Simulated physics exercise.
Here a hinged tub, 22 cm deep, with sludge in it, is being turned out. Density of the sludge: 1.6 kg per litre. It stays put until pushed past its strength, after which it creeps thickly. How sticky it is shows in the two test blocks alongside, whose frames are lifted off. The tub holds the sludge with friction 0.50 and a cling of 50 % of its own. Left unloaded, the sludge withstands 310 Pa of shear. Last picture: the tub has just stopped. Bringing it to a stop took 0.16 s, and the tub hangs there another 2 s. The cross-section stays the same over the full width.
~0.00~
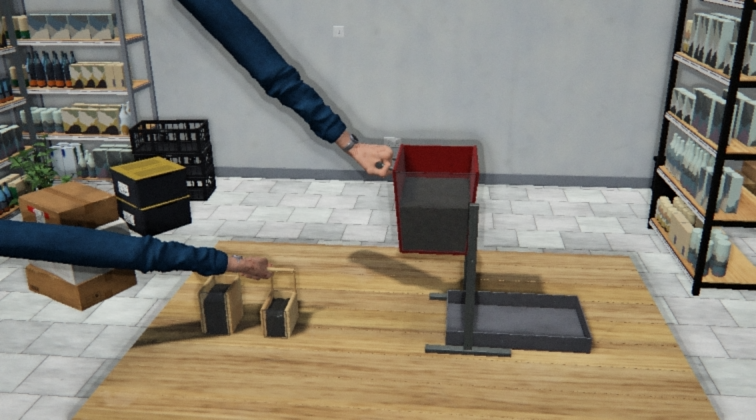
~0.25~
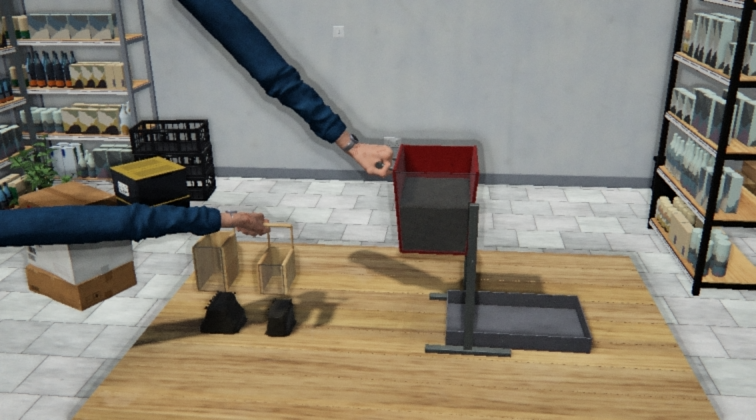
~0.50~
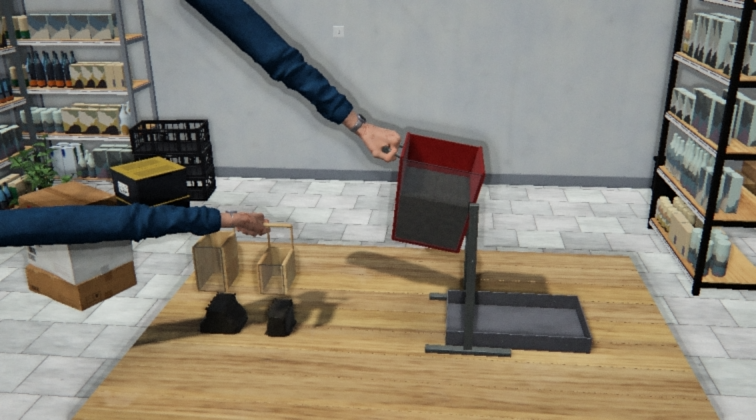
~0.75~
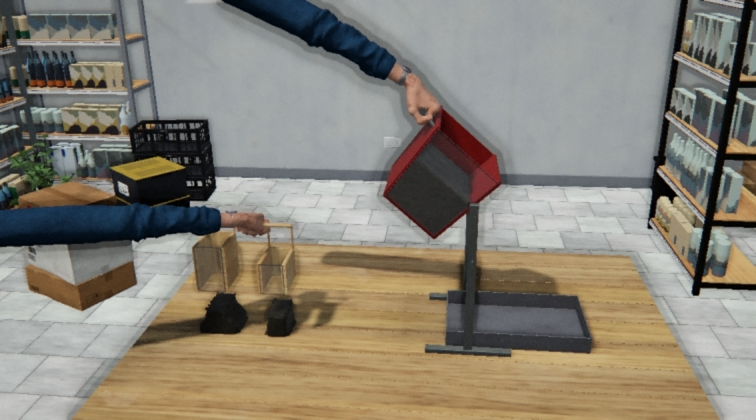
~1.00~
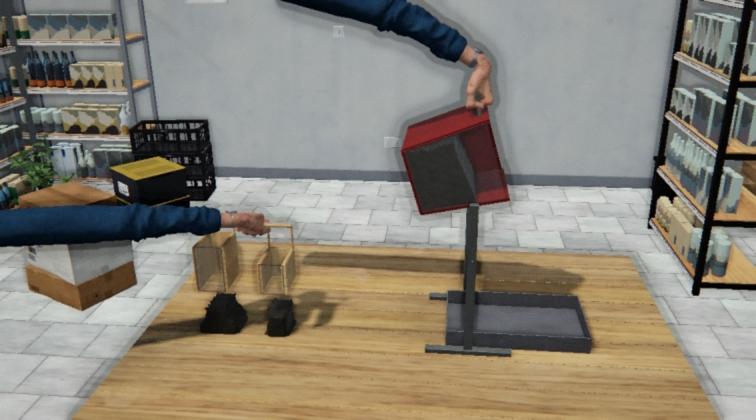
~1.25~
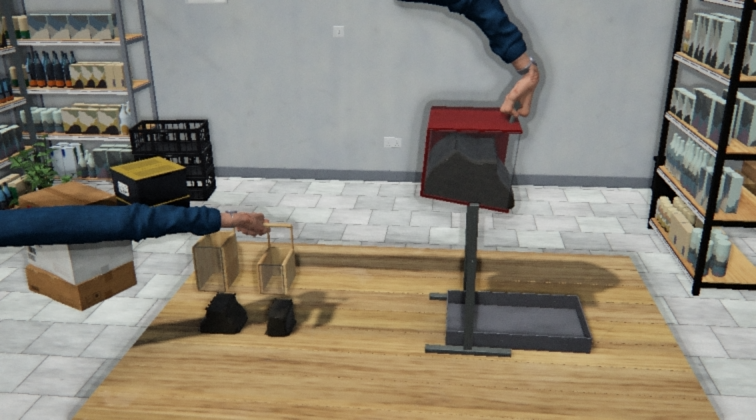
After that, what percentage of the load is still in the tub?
Roughly 44 %.
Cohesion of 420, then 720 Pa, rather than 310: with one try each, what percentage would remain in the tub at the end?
First try roughly 50 per cent, second try roughly 100 per cent.
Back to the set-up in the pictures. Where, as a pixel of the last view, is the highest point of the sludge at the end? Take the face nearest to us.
At about (457, 181).
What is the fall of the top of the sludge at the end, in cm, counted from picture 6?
Roughly 8 cm.
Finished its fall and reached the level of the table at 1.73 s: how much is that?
Some 35 % has got all the way down.
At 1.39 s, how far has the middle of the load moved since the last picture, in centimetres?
Displacement noted: Approx. 6 cm... about that.
By 1.39 s, the tub is at 95 degrees and holds 75 %.
By 1.56 s, the tub is at 95 degrees and holds 52 %.
By 1.73 s, the tub is at 95 degrees and holds 45 %.
By 1.90 s, the tub is at 95 degrees and holds 44 %.
By 3.25 s, at the end, the tub is at 95 degrees and holds 44 %.
